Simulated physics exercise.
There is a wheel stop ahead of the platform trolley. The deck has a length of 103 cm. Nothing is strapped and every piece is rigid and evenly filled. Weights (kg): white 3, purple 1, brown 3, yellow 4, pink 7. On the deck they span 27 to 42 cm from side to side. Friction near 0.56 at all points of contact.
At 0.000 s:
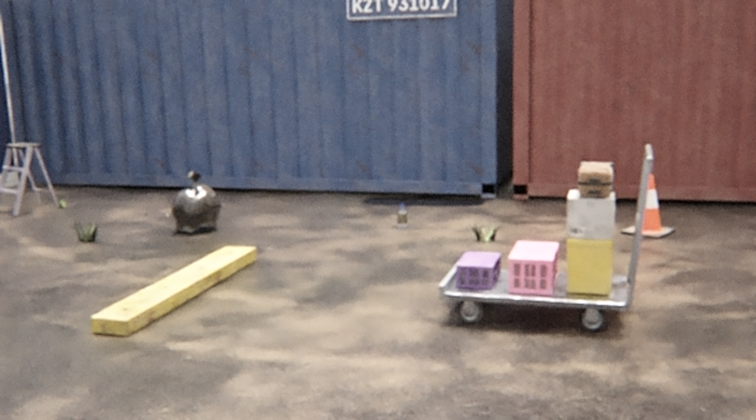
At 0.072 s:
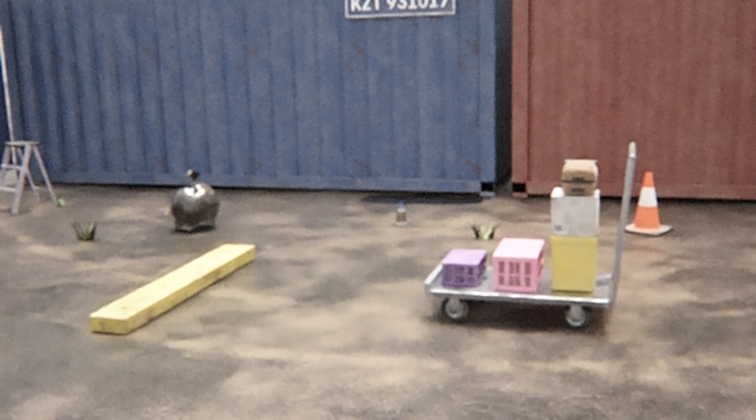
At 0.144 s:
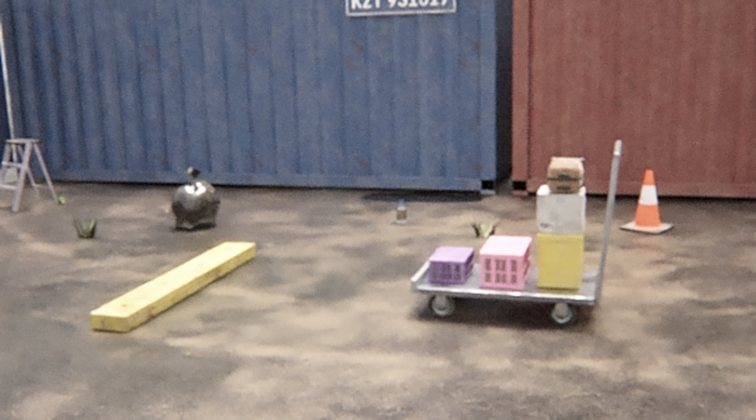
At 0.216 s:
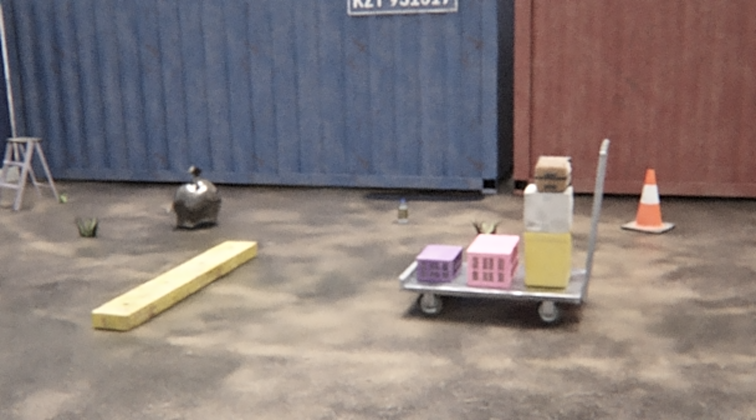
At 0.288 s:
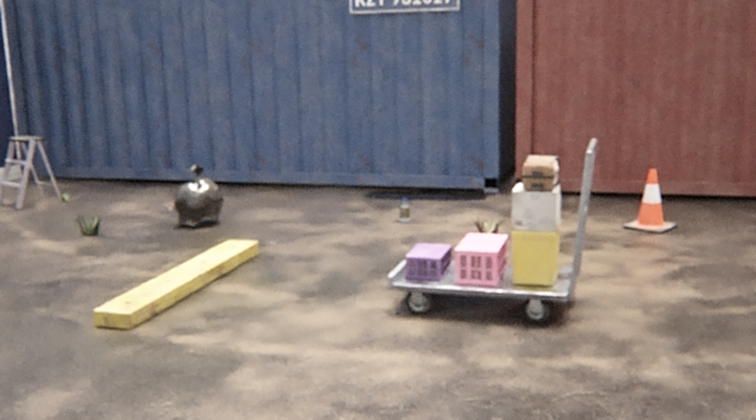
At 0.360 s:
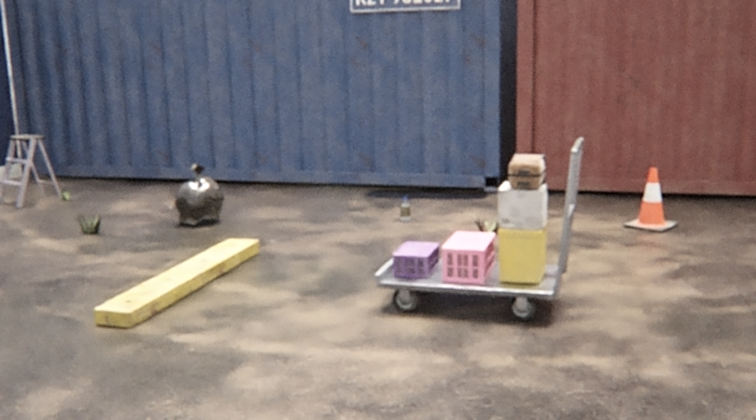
In the video, a platform trolley carrying a purple crate, a pink crate and a stack of boxes with a brown case on top rolls slowly left across dirty ground, moving away from an orange-and-white cone near shipping containers.
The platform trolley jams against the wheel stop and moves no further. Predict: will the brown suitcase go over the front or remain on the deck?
It will go over the front.
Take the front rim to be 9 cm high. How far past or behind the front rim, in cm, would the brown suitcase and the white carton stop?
In that case both clear the front rim: Brown by 50 cm, white by 30 cm.
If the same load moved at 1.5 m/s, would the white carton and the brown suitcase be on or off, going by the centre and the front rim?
Then the white one comes off but the brown one comes off.
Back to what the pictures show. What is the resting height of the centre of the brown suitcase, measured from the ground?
Height: Some 10 centimetres.
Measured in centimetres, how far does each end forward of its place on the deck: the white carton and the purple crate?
Forward shift in cm: White 110, purple 5.
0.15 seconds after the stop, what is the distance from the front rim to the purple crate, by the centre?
Behind the rim by about 15 cm.
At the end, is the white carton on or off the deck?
In the end: White off.
After 1.59 s the deck stops.
After 1.74 s the brown suitcase is 71 cm behind the rim, tilted 10°, near (283, 164) in the last picture's view.
After 1.99 s the brown suitcase is 50 cm behind the rim, tilted 30°, near (253, 167) in the last picture's view.
After 2.39 s the brown suitcase is 0 cm behind the rim, tilted 105°, near (189, 225) in the last picture's view.
Final state at 3.6 s, past the rim, white carton and brown suitcase; behind it, purple crate, yellow tote and pink crate.
